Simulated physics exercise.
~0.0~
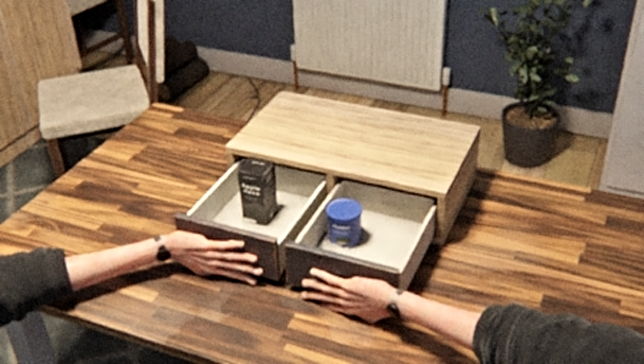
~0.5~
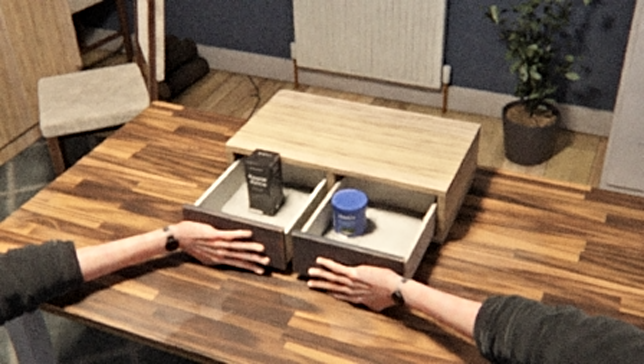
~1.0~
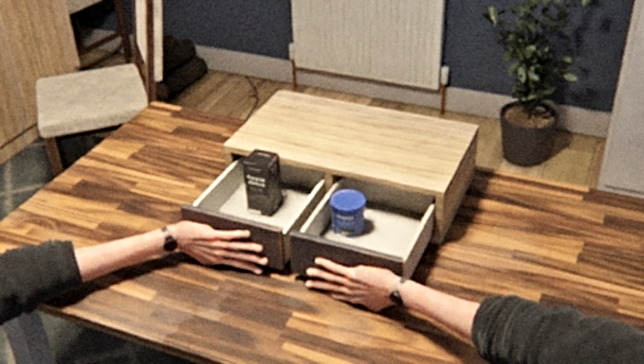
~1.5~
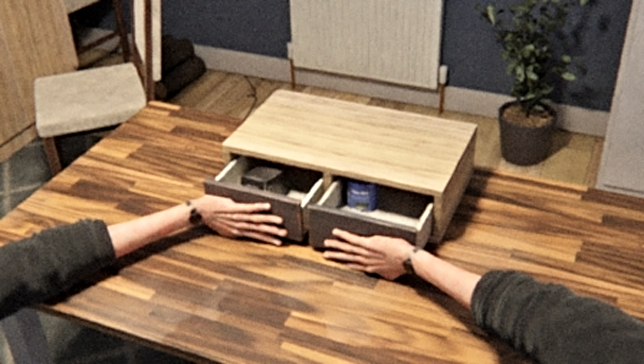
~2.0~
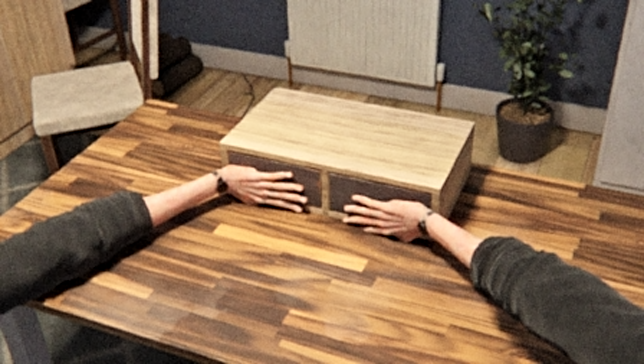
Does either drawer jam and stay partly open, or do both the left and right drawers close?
Both drawers close. The hands push them in together until their fronts sit flush with the low cabinet.
